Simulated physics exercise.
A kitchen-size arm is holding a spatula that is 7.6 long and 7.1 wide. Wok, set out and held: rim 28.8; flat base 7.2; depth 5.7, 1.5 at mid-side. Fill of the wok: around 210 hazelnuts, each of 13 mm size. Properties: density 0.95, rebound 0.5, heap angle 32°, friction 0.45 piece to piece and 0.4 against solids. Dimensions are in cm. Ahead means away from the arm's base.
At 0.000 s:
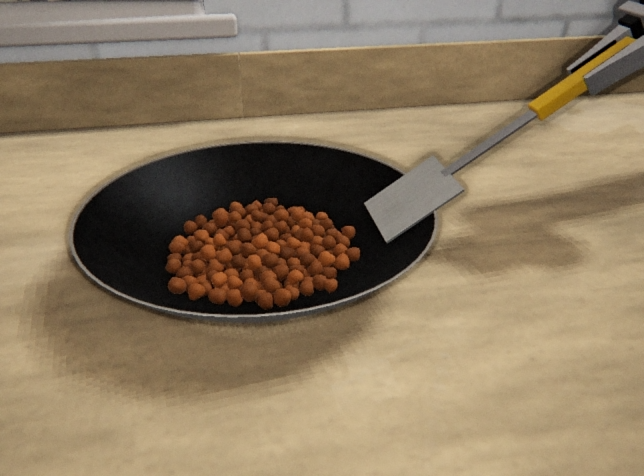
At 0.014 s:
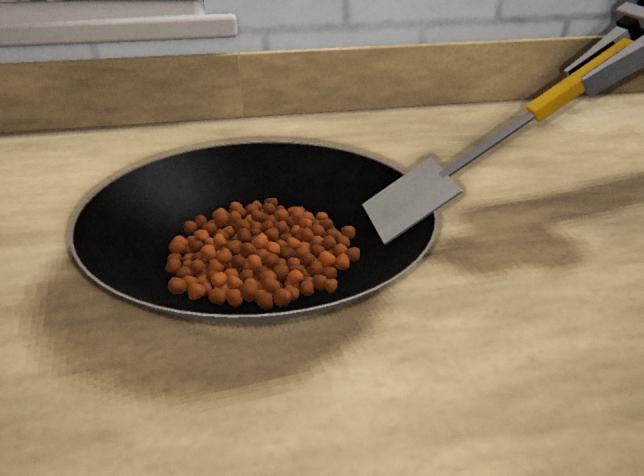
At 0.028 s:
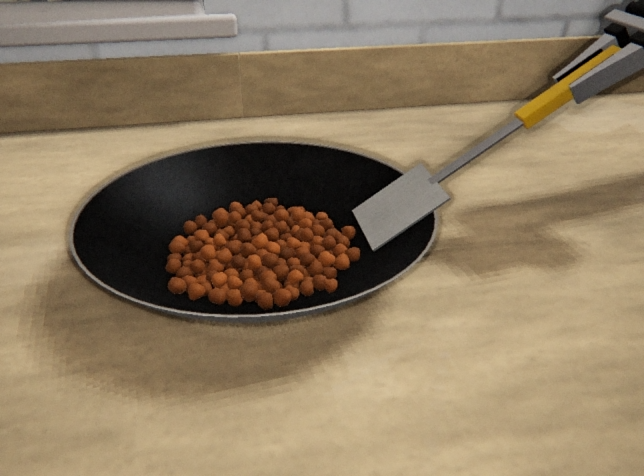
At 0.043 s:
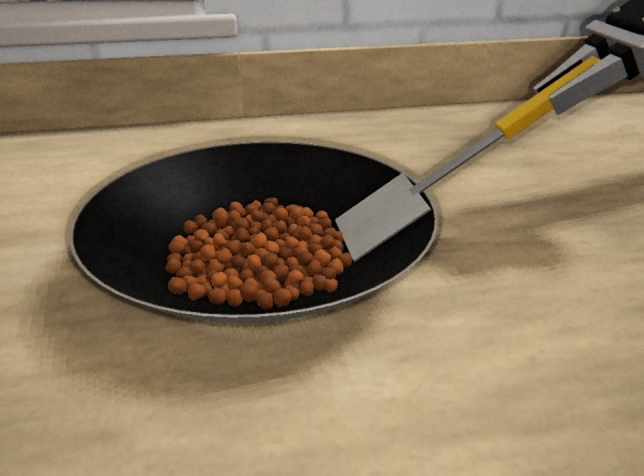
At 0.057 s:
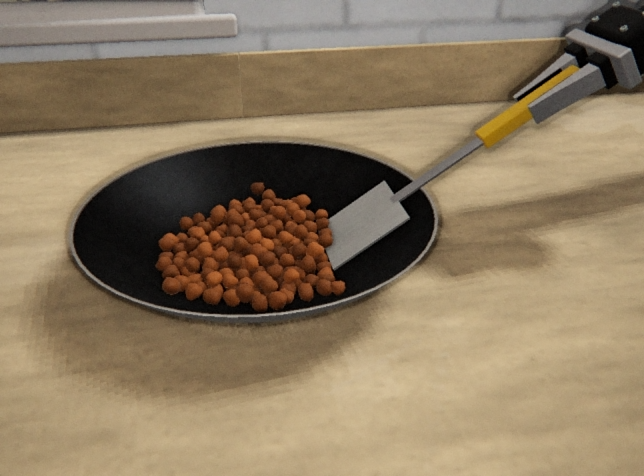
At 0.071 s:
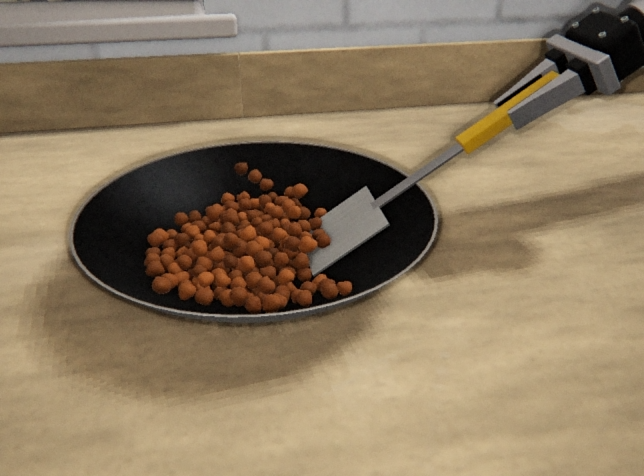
The clip opens on a black wok of small round reddish-brown nuts on a countertop, with a robotic arm holding a flat metal spatula at its right side. The spatula slides down and left into the pile, pushing the nuts slightly leftward while a few spread toward the back and front.
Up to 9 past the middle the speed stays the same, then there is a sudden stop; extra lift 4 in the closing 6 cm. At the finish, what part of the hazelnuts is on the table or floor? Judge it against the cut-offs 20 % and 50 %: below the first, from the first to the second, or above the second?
From 20 to 50 %.
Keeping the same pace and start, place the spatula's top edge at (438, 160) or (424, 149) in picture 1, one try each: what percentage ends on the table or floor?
First try around 35 percent, second around 40 percent.
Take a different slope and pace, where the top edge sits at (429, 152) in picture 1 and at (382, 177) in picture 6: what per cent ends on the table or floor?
About 15 per cent.
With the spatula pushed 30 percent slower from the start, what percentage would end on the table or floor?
I'd reckon close to 20 per cent.
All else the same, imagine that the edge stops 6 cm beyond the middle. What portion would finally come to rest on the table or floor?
That would be something like 15 in a hundred.
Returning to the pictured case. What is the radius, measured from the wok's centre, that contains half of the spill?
The answer is around 54 cm.
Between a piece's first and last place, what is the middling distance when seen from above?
Somewhere around 6 centimetres, I'd say.
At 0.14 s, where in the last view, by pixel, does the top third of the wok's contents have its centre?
Centre: Roughly (198, 229) in the last picture.
After 0.11 s, sloping 34°, highest piece 8 above the table; 213 in the wok, 1 on the blade or in flight.
After 0.14 s, sloping 34°, highest piece 10 above the table; 211 in the wok, 3 on the blade or in flight.
After 0.36 s, sloping 34°, highest piece 15 above the table; 144 in the wok, 26 on the table or floor, 44 on the blade or in flight.
After 1.41 s, sloping 34°, highest piece 4 above the table; 144 in the wok, 70 on the table or floor.
At rest, 144 in the wok, 70 on the table or floor. That is 33 % on the table or floor.
